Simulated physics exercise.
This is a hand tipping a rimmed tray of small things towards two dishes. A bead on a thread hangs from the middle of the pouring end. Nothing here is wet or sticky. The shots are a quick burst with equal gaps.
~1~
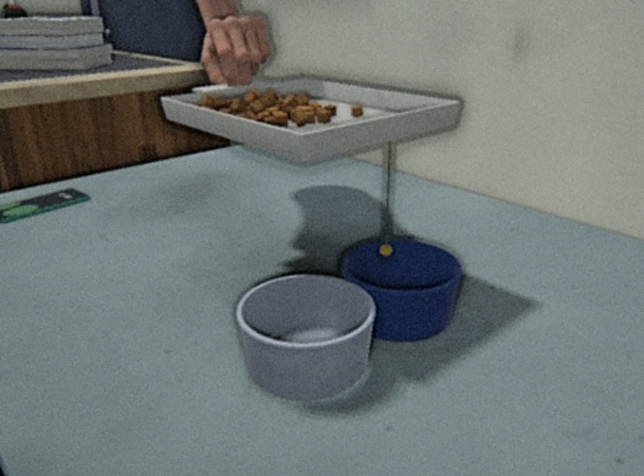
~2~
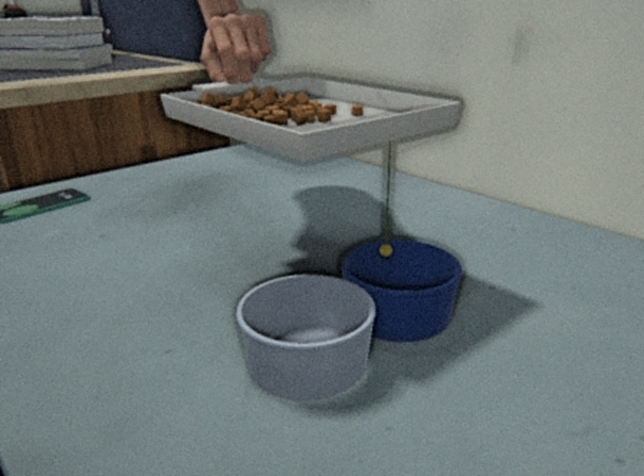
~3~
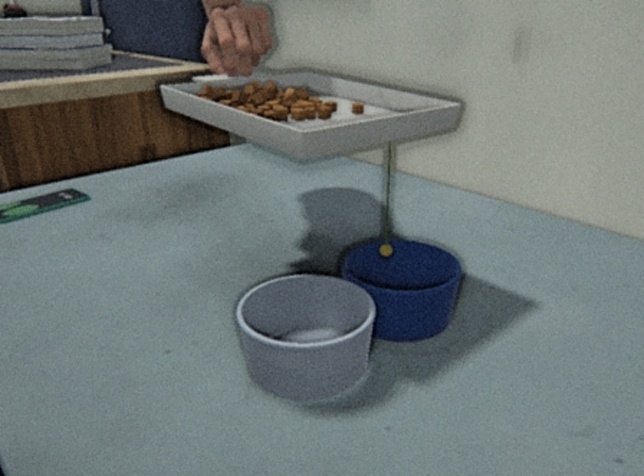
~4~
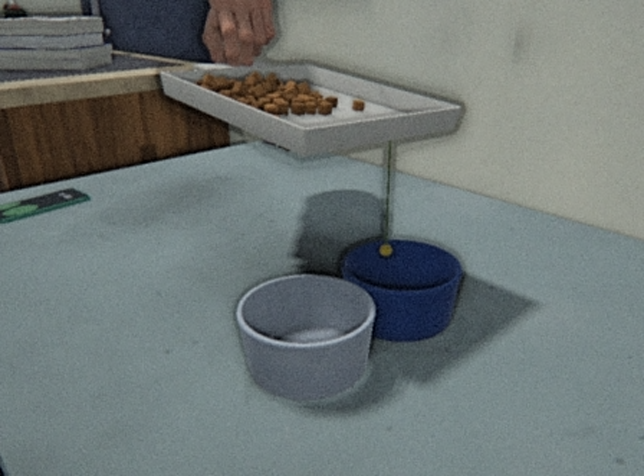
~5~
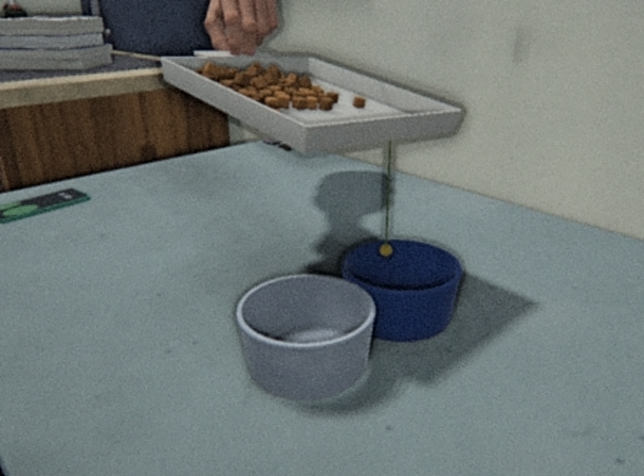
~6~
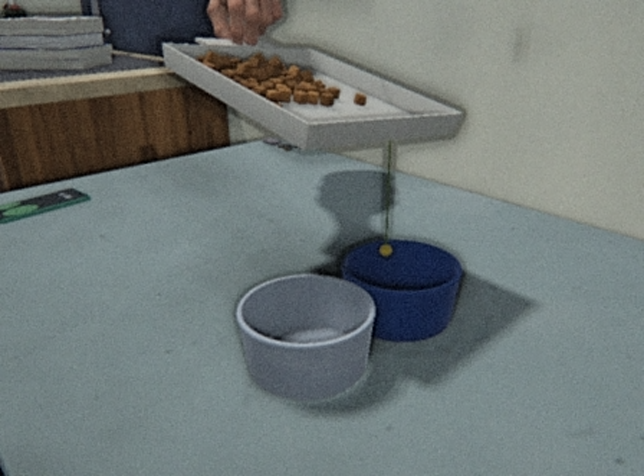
A hand slowly raises the far end of a tray of brown cubes above two dishes.
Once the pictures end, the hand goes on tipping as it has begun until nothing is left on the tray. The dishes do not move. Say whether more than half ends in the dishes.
They take only the smaller part between them.
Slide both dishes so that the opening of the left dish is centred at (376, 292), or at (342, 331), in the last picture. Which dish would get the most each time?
In turn: The right dish; the right-hand dish.
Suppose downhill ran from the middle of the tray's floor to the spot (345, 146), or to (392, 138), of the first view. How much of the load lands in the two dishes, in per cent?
The first gives 60 %, the second 20 %.
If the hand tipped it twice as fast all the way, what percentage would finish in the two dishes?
Close to 30 per cent.
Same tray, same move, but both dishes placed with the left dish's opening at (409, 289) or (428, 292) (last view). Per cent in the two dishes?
About 80 and 60 per cent.
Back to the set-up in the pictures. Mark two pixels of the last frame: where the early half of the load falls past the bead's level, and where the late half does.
Early half (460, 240), late half (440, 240).
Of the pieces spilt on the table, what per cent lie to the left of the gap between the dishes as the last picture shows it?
It comes to 0 per cent or so.
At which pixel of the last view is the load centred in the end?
Roughly at (460, 296).
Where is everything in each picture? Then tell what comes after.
Corners of the pouring end at (302, 133) and (455, 102), level; middle of the load at (260, 111), brown sugar cubes; left dish at (352, 358); right dish at (445, 305); bead on its thread at (386, 250), in the first picture.
Corners of the pouring end at (303, 132) and (455, 102), level; middle of the load at (260, 109), in the second picture.
Corners of the pouring end at (304, 131) and (456, 104), tipped barely, lowest at the right corner; middle of the load at (260, 104), in the third picture.
Corners of the pouring end at (305, 128) and (457, 106), tipped a little, lowest at the right corner; middle of the load at (261, 95), in the fourth picture.
Corners of the pouring end at (307, 125) and (457, 109), tipped a little, lowest at the right corner; middle of the load at (262, 87), in the fifth picture.
Corners of the pouring end at (309, 122) and (458, 112), tipped a little, lowest at the right corner; middle of the load at (263, 79); left dish at (352, 358); right dish at (445, 305), in the sixth picture.
Soon, tray tipped steeply; nearly all on the tray; a stray few in the air.
A while on, tray tipped right over; nearly all on the tray; a stray few in the right dish; a stray few outside both.
Towards the end, tray tipped past a quarter turn; about a third in the right dish; about two thirds outside both.
Finally, tray tipped past a quarter turn; none in the left dish; about a third in the right dish; about two thirds outside both.
